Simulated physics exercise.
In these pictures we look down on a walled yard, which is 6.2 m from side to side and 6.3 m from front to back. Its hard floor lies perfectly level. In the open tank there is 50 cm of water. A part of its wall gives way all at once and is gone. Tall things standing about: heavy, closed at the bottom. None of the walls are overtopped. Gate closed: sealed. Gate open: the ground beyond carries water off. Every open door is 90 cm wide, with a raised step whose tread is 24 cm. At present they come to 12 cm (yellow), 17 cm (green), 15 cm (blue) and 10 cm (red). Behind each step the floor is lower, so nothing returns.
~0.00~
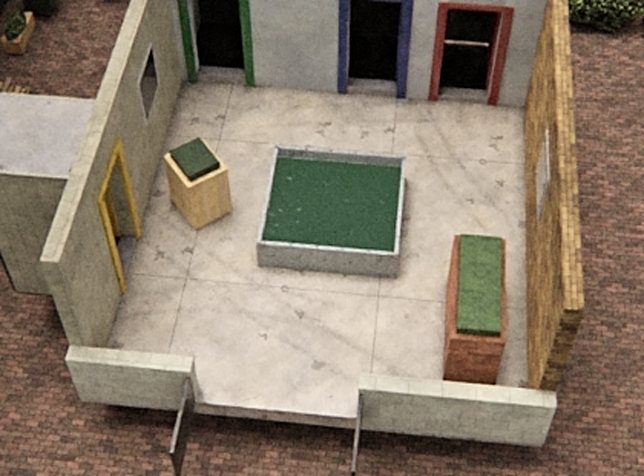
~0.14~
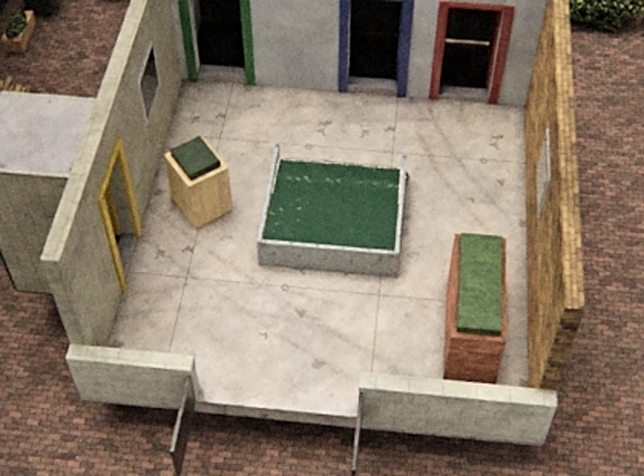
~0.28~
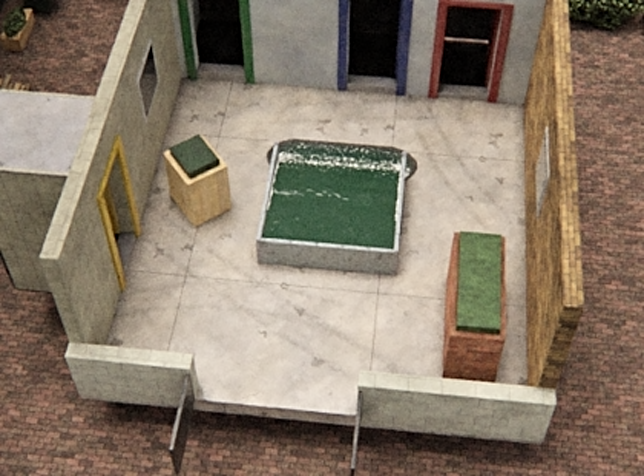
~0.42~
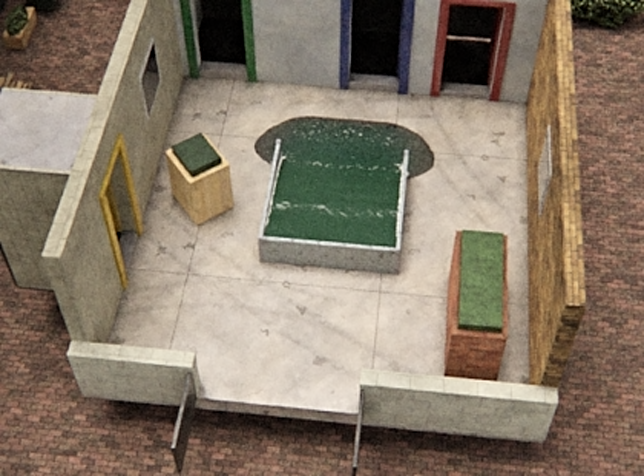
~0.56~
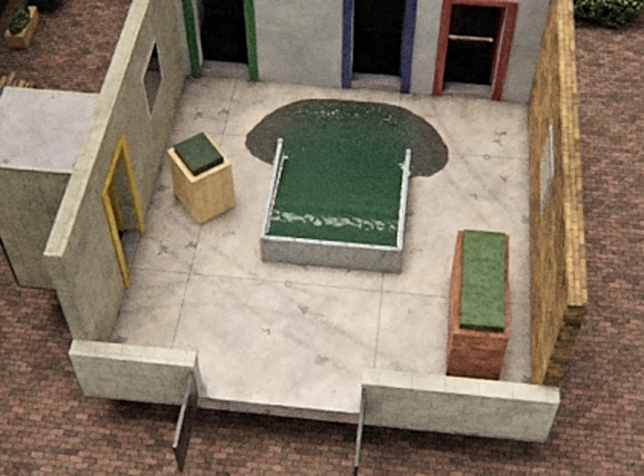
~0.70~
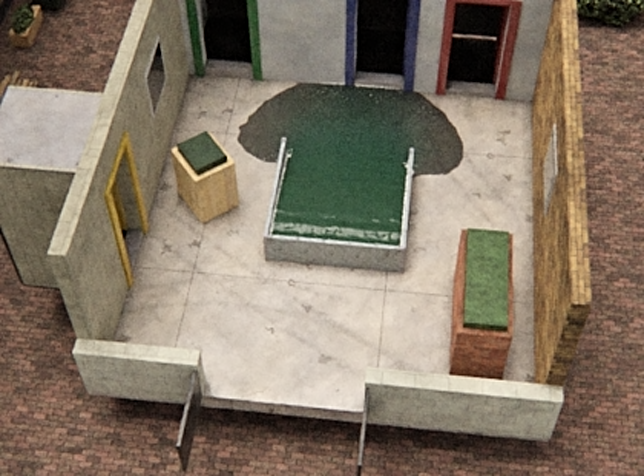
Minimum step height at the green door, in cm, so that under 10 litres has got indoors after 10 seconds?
Approx. 14 cm.
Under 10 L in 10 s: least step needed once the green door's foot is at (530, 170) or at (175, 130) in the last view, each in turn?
You'd want about 8.0 cm there first, then about 11.0 cm.
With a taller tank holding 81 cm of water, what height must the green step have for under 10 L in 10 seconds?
Minimum height: Approx. 25 cm.
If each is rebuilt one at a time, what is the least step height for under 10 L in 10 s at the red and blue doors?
About 11.5 cm at red and about 29 cm at blue.
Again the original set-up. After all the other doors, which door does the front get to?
I'd say the yellow door.
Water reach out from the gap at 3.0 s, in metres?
Near 3.6 m, more or less.
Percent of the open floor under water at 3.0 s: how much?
35 %.
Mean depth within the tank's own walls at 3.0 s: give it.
The mean depth is about 12 cm.
After 1.4 s water covers 20 % of the floor, deepest (32 cm) near (366, 94); 4 cm at the green door, 0 litres in over its 17 cm step.
After 3.0 s water covers 35 % of the floor, deepest (28 cm) near (198, 81); 14 cm at the green door, 0 litres in over its 17 cm step.
After 10.0 s water covers 95 % of the floor, deepest (8 cm) near (517, 412); 6 cm at the green door, 4 litres in over its 17 cm step.
At the green door as built, the water arrived by 1.4 s and peaked near 16 cm at 3.2 s.
With a step of 13 cm, 13 litres would have come in within the 10 s; with 15.5 cm, 7 litres. So under 10 litres takes about 14 cm.
